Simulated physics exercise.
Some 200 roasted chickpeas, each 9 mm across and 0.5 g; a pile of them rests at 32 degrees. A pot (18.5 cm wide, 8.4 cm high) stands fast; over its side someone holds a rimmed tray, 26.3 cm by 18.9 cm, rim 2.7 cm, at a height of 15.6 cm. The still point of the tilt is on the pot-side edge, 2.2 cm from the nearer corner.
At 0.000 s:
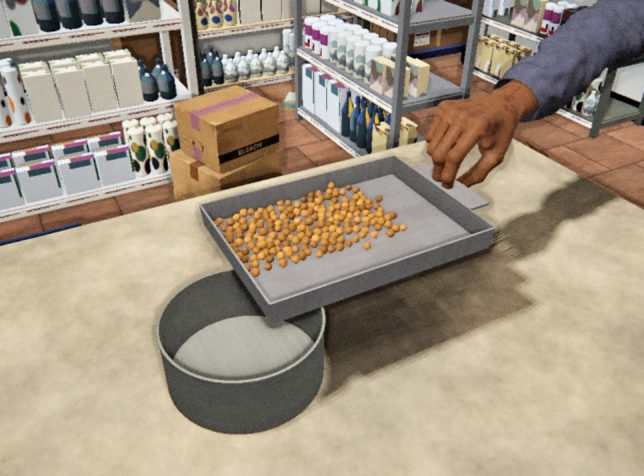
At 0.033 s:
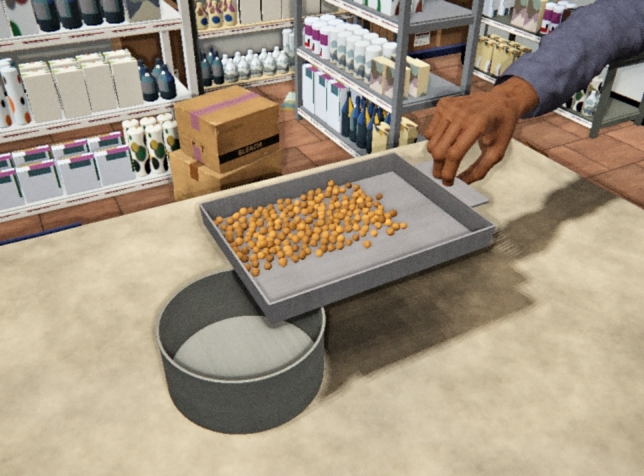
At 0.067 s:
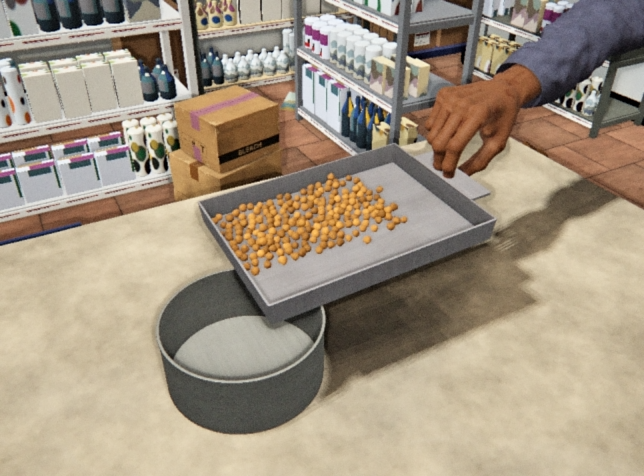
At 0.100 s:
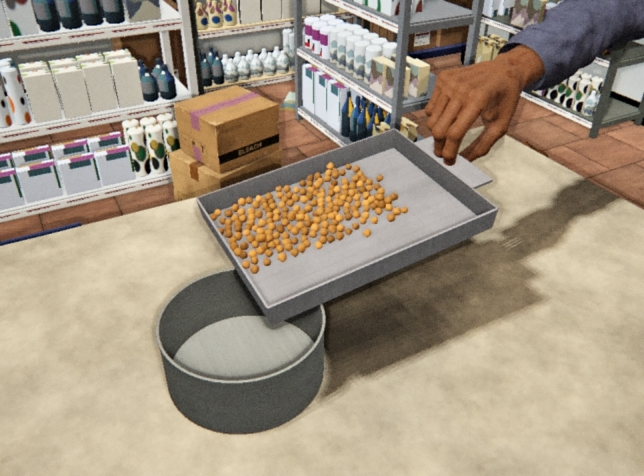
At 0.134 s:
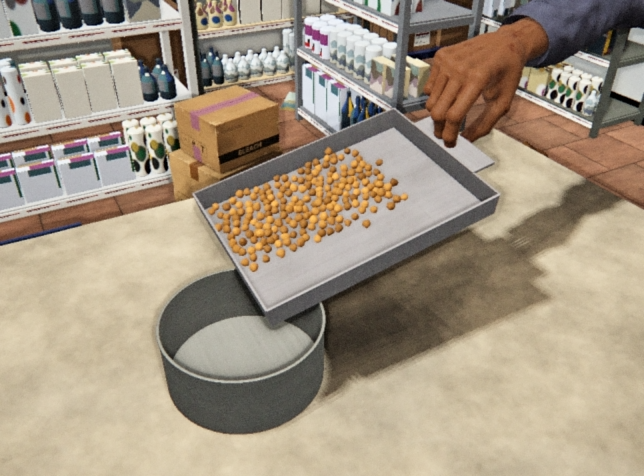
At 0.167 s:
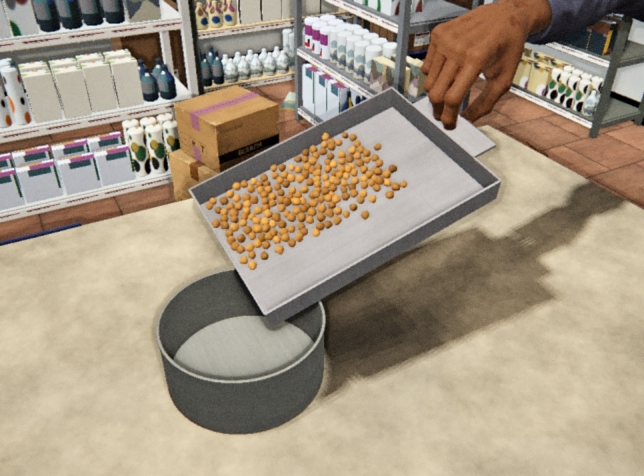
The clip opens on a hand at the right edge of a shallow gray tray of roasted chickpeas, held over a round gray pot in front of store shelves. The hand lifts, barely at first, then faster, steepening the tray toward the pot while the chickpeas stay spread across its left part.
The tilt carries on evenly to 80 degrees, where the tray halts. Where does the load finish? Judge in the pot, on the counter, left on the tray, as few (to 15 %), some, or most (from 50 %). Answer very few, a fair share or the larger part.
Pot: Very few, counter: The larger part, tray: A fair share.
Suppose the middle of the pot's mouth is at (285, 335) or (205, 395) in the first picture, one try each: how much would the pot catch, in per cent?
Some 5 and 70 per cent.
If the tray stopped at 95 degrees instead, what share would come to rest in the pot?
Then about 0 per cent.
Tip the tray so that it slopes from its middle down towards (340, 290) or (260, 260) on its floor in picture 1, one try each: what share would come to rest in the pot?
About 0 and 30 per cent.
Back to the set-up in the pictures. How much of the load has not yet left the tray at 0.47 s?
Roughly 100 per cent.
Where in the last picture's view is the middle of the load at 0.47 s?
At about (250, 233).
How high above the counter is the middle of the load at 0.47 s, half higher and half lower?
About 24 cm.
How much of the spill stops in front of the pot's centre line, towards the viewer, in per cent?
Some 100 per cent.
Then, at 0.35 s, tilt 52 degrees; the tray holds 100 %, the pot 0 %.
After 0.47 s, tilt 73 degrees; the tray holds 100 %, the pot 0 %.
After 0.72 s, tilt 80 degrees; the tray holds 45 %, the pot 0 %.
By 1.7 s all is still; pot 0 %, counter 70 %, tray 30 %.
